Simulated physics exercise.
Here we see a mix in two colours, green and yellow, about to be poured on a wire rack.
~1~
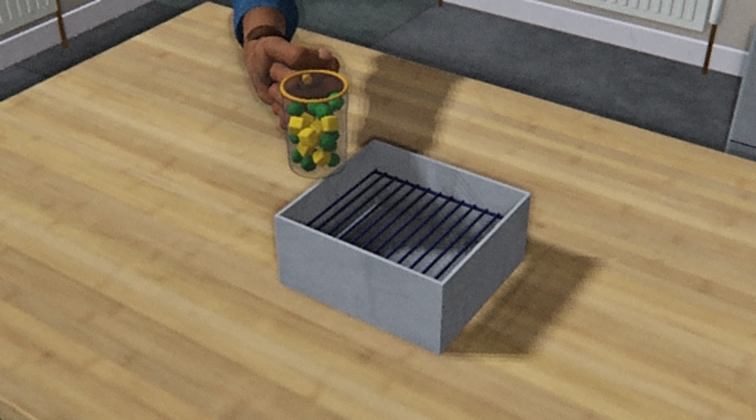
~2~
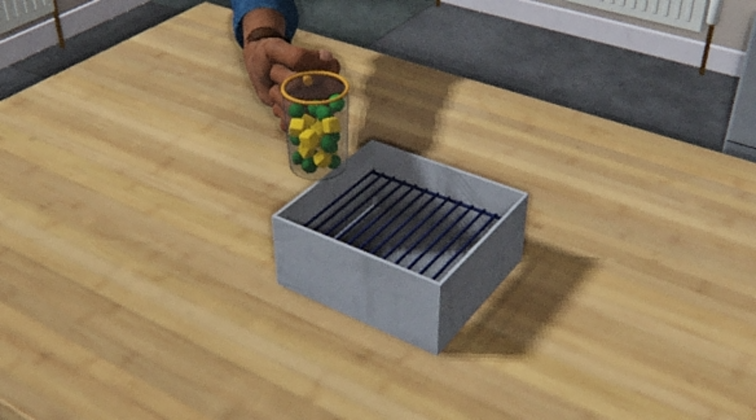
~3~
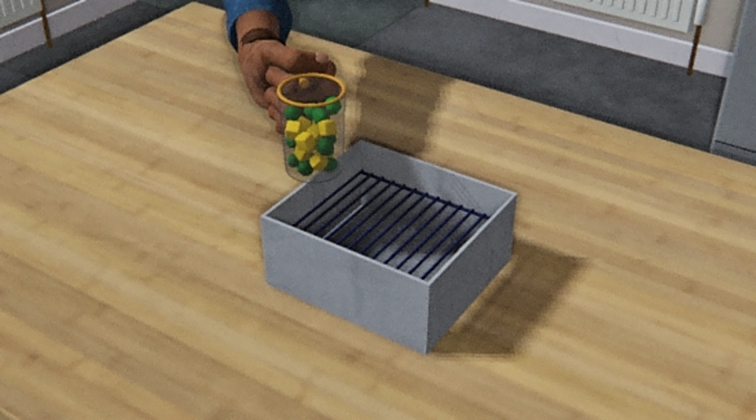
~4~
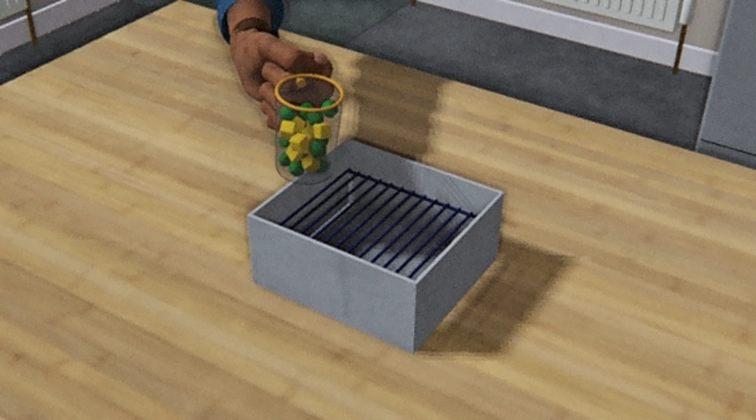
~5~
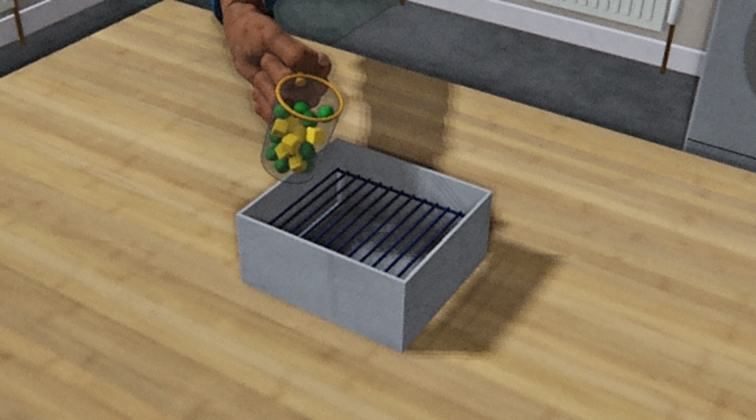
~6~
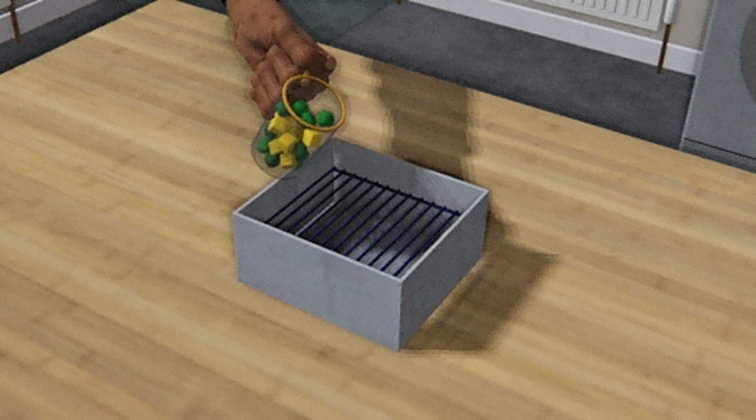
A hand holding a clear cup of green and yellow pieces beside a wire rack in a grey box, gradually tilting the cup.
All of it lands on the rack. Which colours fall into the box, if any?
As for the green ones, they sit on the grille, and the yellow ones sit on the grille.
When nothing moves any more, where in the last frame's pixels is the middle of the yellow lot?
Its middle ends up around (351, 211) in the last picture.
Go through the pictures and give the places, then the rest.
Cup near (316, 126), upright; rack near (459, 255), 14 wires across; green clay pellets near (330, 144), wider than the gaps; yellow small cubes near (318, 130), wider than the gaps, in the first picture.
Cup near (317, 127), upright; yellow ones near (319, 131), in the second picture.
Cup near (313, 130), upright; green ones near (327, 148), in the third picture.
Cup near (307, 131), tipped 6°; yellow ones near (309, 135), in the fourth picture.
Cup near (299, 131), tipped 19°; green ones near (289, 157), in the fifth picture.
Cup near (296, 130), tipped 32°; rack near (417, 252); green ones near (300, 148); yellow ones near (296, 135), in the sixth picture.
Then, 0.26 s on from there, green ones, the whole lot in the cup; yellow ones, the whole lot in the cup.
Then, 0.59 s on from there, green ones, the whole lot in the cup; yellow ones, the whole lot in the cup.
Then, 0.94 s on from there, green ones, all but a few in the cup, a little on or over the wires; yellow ones, the whole lot in the cup.
In the end, green ones, the whole lot on the wires, none at all under the rack; yellow ones, the whole lot on the wires, none at all under the rack.
